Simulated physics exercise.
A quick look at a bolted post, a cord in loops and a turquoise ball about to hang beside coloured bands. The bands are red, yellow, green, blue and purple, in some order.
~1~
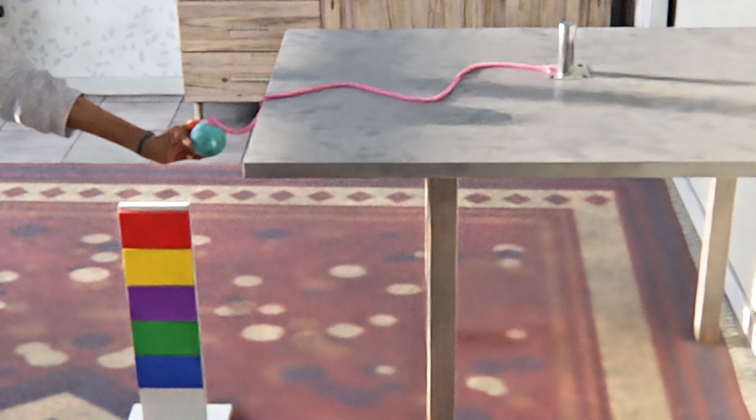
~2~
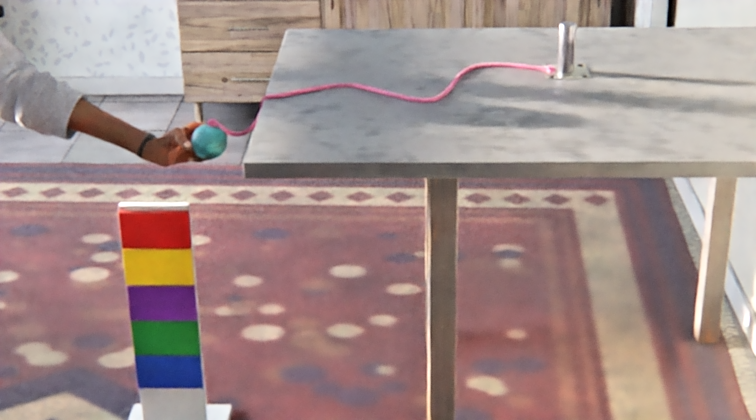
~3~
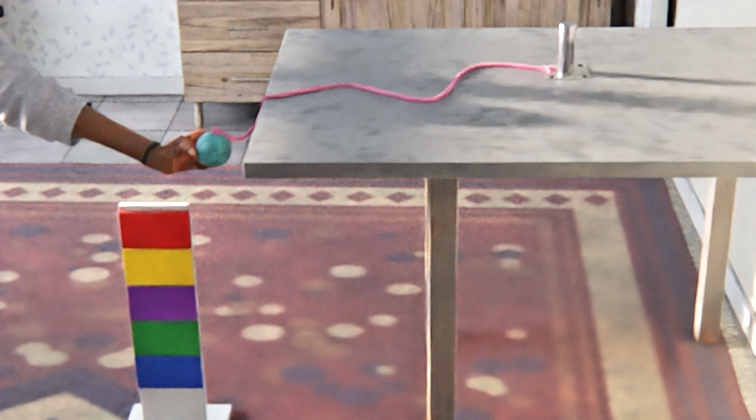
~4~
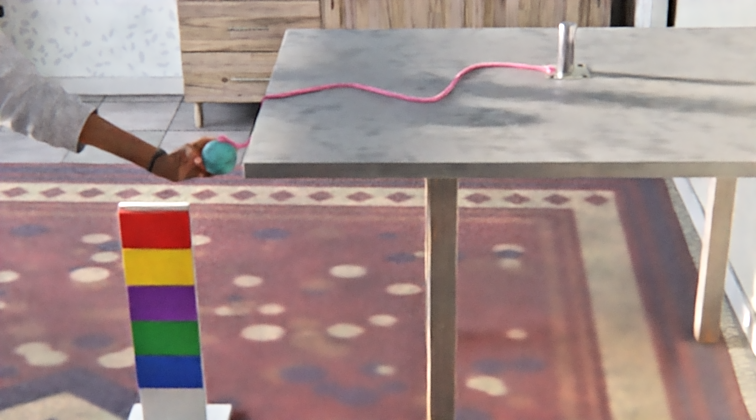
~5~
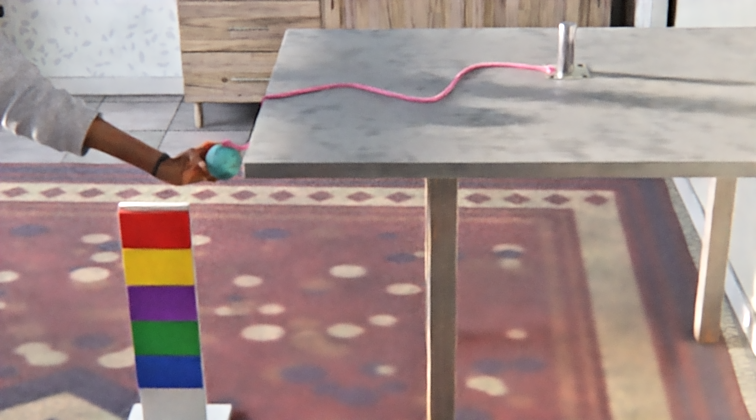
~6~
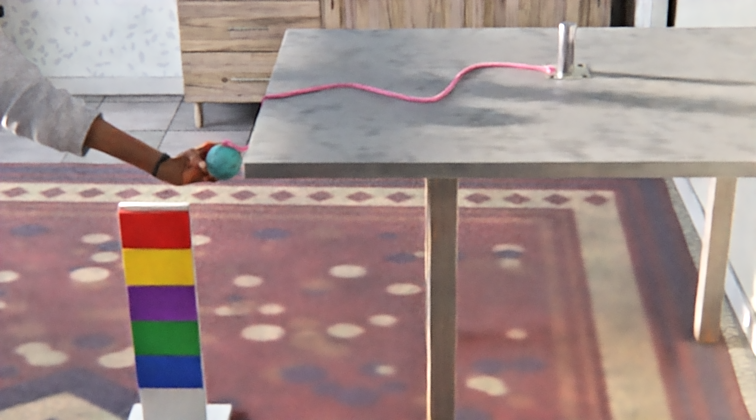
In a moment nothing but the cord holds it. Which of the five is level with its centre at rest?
Its middle rests at the yellow band.
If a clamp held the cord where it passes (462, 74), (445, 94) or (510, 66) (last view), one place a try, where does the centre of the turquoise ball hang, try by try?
The places are (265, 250), (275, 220) and (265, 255).
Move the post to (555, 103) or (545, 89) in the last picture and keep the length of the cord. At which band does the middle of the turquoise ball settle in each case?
In that order: Purple; purple.
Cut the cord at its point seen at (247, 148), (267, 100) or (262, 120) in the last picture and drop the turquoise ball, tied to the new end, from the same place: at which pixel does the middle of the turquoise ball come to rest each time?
About (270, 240), (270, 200) and (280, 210).
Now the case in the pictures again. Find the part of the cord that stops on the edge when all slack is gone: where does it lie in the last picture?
That spot is around (340, 86).
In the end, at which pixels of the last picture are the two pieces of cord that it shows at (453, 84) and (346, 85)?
About (417, 83), and the other about (267, 98).
A little later, ball near (278, 253); level with yellow.
Next, ball near (262, 259); level with yellow.
When it is over, ball near (265, 264); level with yellow. The yellow one.
